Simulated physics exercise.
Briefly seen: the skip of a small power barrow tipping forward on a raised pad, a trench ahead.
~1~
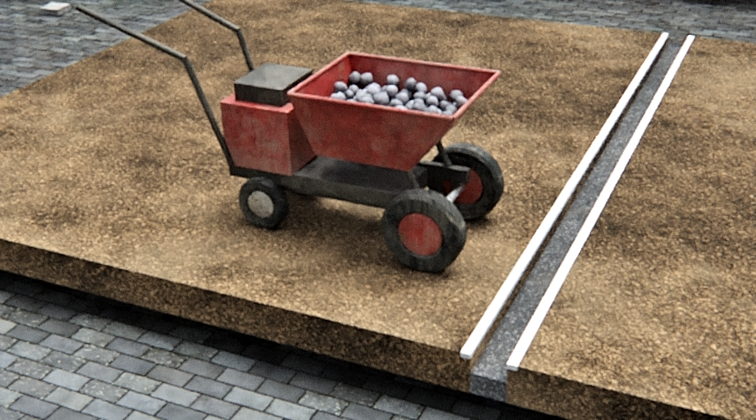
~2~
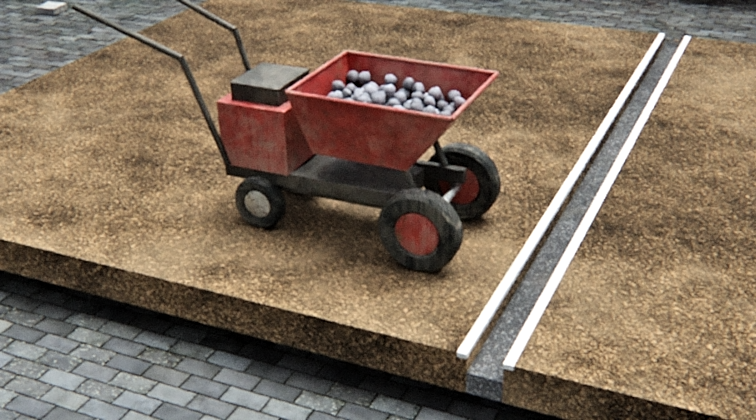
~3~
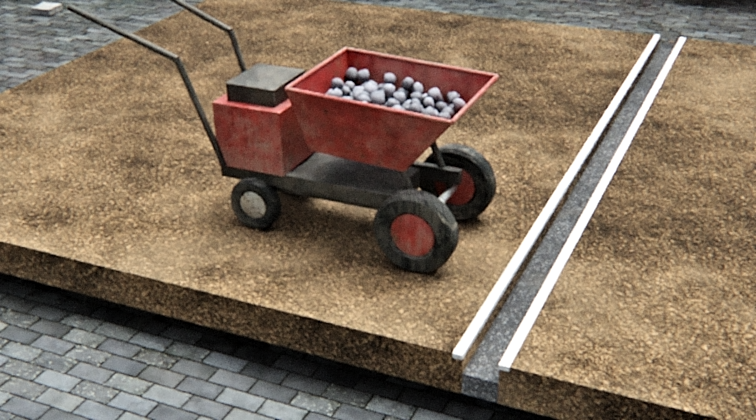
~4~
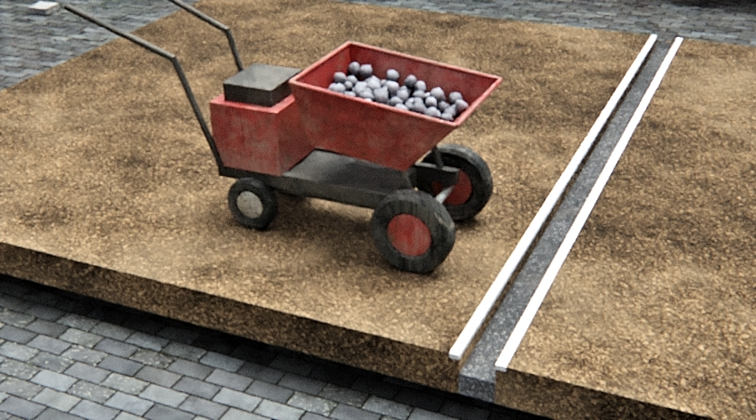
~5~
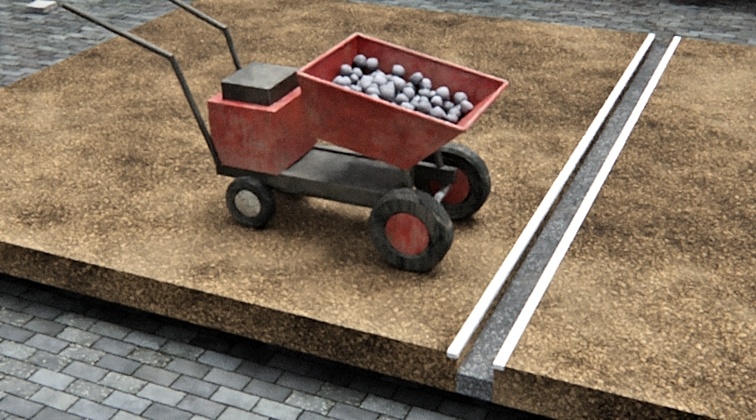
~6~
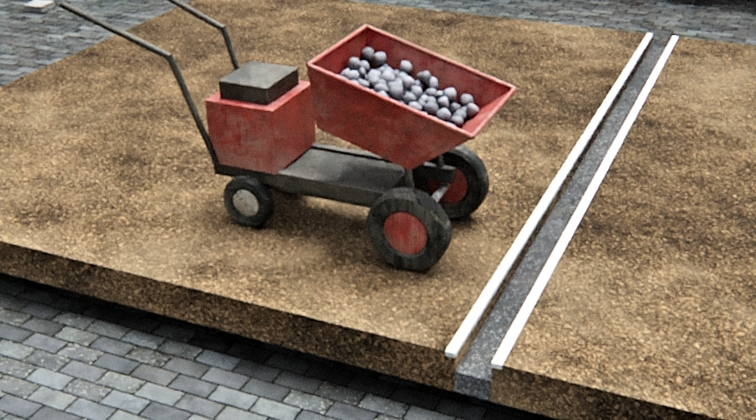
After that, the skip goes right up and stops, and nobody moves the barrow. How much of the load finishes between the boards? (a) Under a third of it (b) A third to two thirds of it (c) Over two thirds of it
Answer: A.
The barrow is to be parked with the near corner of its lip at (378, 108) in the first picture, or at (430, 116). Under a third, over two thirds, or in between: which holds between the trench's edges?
Note - stop 1: In the middle band; stop 2: Under a third.
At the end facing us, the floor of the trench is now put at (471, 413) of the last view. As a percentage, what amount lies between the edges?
I'd say roughly 10 in a hundred.
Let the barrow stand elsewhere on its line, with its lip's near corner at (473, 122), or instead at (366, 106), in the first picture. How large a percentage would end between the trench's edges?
First some 0, then 40 per cent.
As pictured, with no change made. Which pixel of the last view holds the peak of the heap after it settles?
The peak rests near (591, 259).
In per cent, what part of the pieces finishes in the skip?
Around 0 in a hundred.
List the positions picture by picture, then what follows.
In the first picture, lip of the skip at (453, 119), level; top of the load at (381, 100), round cobbles; first edge of the trench at (491, 312); far edge at (535, 322), the trench under half as wide as the skip, and about half as deep as wide.
In the second picture, lip of the skip at (451, 120), level; top of the load at (378, 99).
In the third picture, lip of the skip at (452, 123), tipped barely; top of the load at (364, 98).
In the fourth picture, lip of the skip at (456, 126), tipped a little; top of the load at (367, 95).
In the fifth picture, lip of the skip at (463, 131), tipped a little; top of the load at (367, 89).
In the sixth picture, lip of the skip at (472, 137), tipped clearly; top of the load at (374, 84); first edge of the trench at (476, 311); far edge at (520, 321).
Soon, skip tipped steeply; all in the skip.
A while on, skip tipped right over; most in the skip; a small part beyond it; a stray few falling.
Towards the end, skip tipped right over; a small part in the skip; a stray few in or heaped over the trench; most beyond it.
Finally, skip tipped right over; a small part in or heaped over the trench; nearly all beyond it.
